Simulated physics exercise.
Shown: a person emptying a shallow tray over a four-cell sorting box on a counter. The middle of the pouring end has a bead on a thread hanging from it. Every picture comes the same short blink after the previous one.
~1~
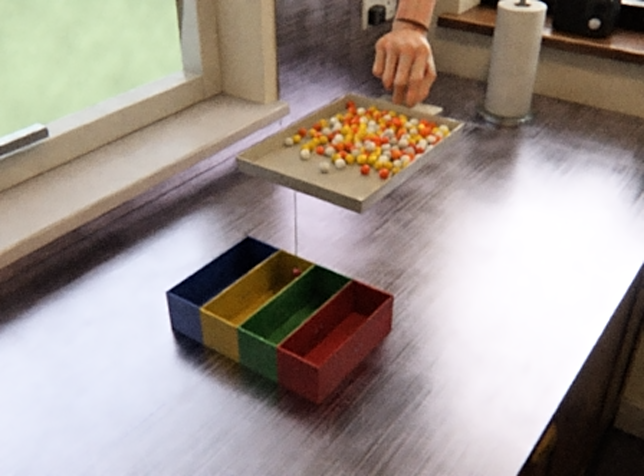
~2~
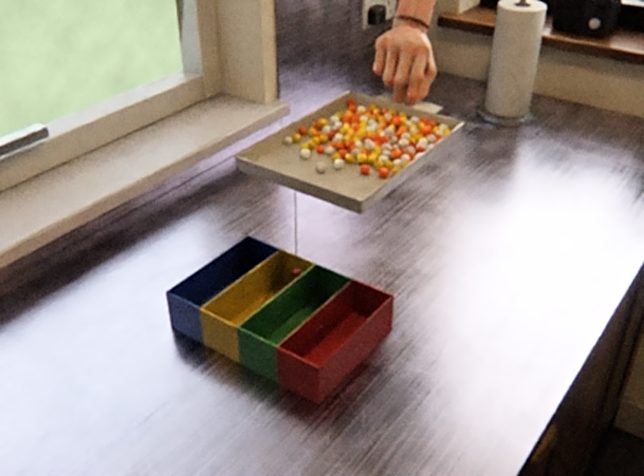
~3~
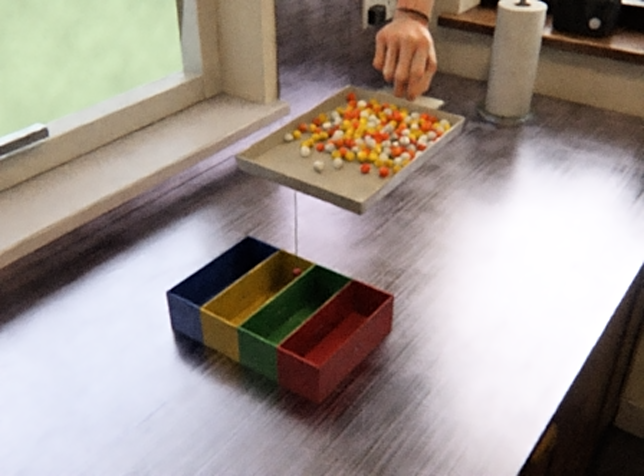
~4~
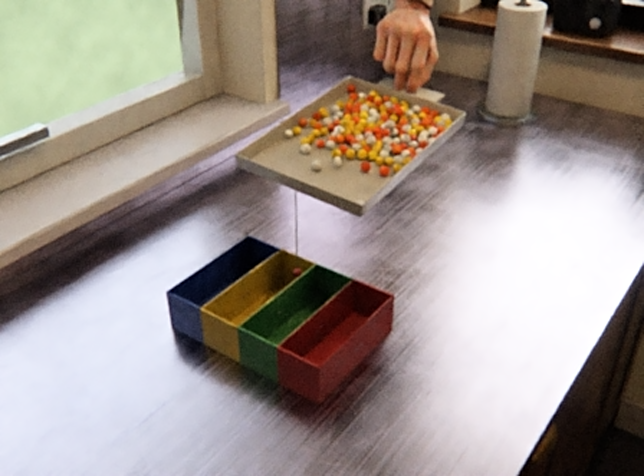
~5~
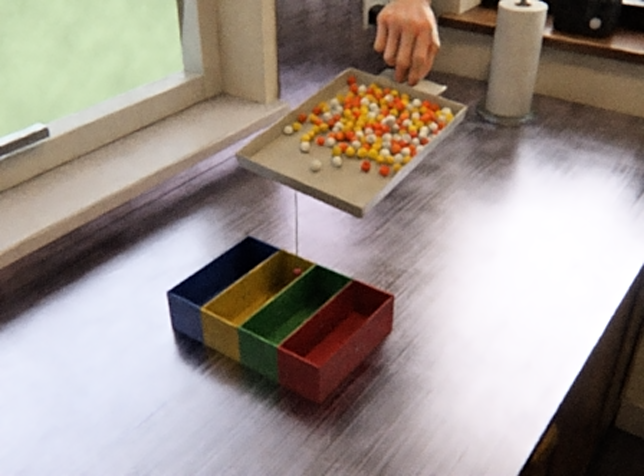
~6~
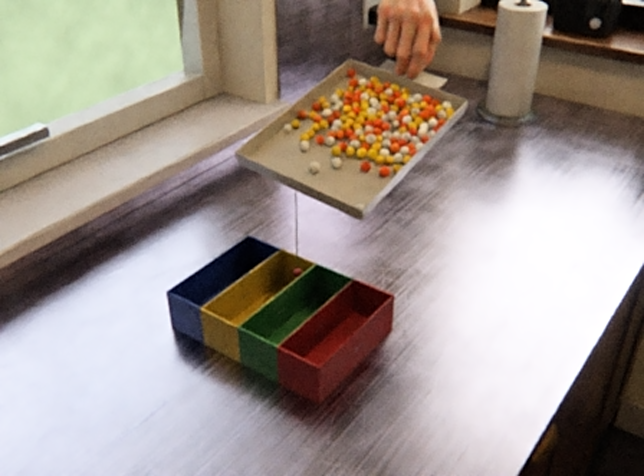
A hand slowly raised the back of a shallow tray of red, orange, yellow and white beads above a box with blue, yellow, green and red cells, and a few beads shifted slightly.
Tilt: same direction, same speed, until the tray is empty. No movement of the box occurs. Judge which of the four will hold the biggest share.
I would say the red cell.
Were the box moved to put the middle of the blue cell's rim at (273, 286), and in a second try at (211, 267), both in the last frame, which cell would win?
The first placing favours the green one, while the second favours the red one.
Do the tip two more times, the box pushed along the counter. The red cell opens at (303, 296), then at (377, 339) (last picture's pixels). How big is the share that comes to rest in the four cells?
You'd see around 10 per cent and then around 100 per cent.
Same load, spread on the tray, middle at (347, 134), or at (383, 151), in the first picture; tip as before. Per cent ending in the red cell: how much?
First about 80, then 70 per cent.
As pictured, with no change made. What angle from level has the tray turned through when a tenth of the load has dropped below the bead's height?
I'd say close to 85 degrees.
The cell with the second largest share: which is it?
The cell in second spot is green.
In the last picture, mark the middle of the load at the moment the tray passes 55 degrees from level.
Somewhere about pixel (352, 159).
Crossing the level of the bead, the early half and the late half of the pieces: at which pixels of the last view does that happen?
First roughly (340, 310), then roughly (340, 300).
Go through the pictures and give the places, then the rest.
In the first frame, corners of the pouring end near (239, 156) and (361, 199), level; middle of the load near (377, 140), round plastic beads; bead on its thread near (297, 273); blue cell near (185, 314); yellow cell near (220, 332); green cell near (258, 351); red cell near (298, 372).
In the second frame, corners of the pouring end near (239, 156) and (361, 199), level; middle of the load near (377, 139).
In the third frame, corners of the pouring end near (239, 155) and (361, 200), tipped barely, lowest at the right corner; middle of the load near (377, 136).
In the fourth frame, corners of the pouring end near (239, 154) and (361, 203), tipped a little, lowest at the right corner; middle of the load near (378, 131).
In the fifth frame, corners of the pouring end near (238, 153) and (361, 205), tipped a little, lowest at the right corner; middle of the load near (378, 127), only a few on the move.
In the sixth frame, corners of the pouring end near (238, 151) and (361, 208), tipped a little, lowest at the right corner; middle of the load near (378, 124), near a quarter on the move; blue cell near (185, 314); yellow cell near (221, 332); green cell near (258, 351); red cell near (299, 372).
Shortly afterwards, tray tipped steeply; all but a few on the tray; only a few in the red cell; only a few falling or outside the box.
Next, tray tipped right over; near a third on the tray; near a quarter in the red cell; a little in the green cell; near a third falling or outside the box.
Some moments later, tray tipped past a quarter turn; near two thirds in the red cell; a little in the green cell; only a few in the yellow cell; near a quarter falling or outside the box.
In the end, tray tipped past a quarter turn; near two thirds in the red cell; a little in the green cell; only a few in the yellow cell; none at all in the blue cell; near a quarter outside the box.
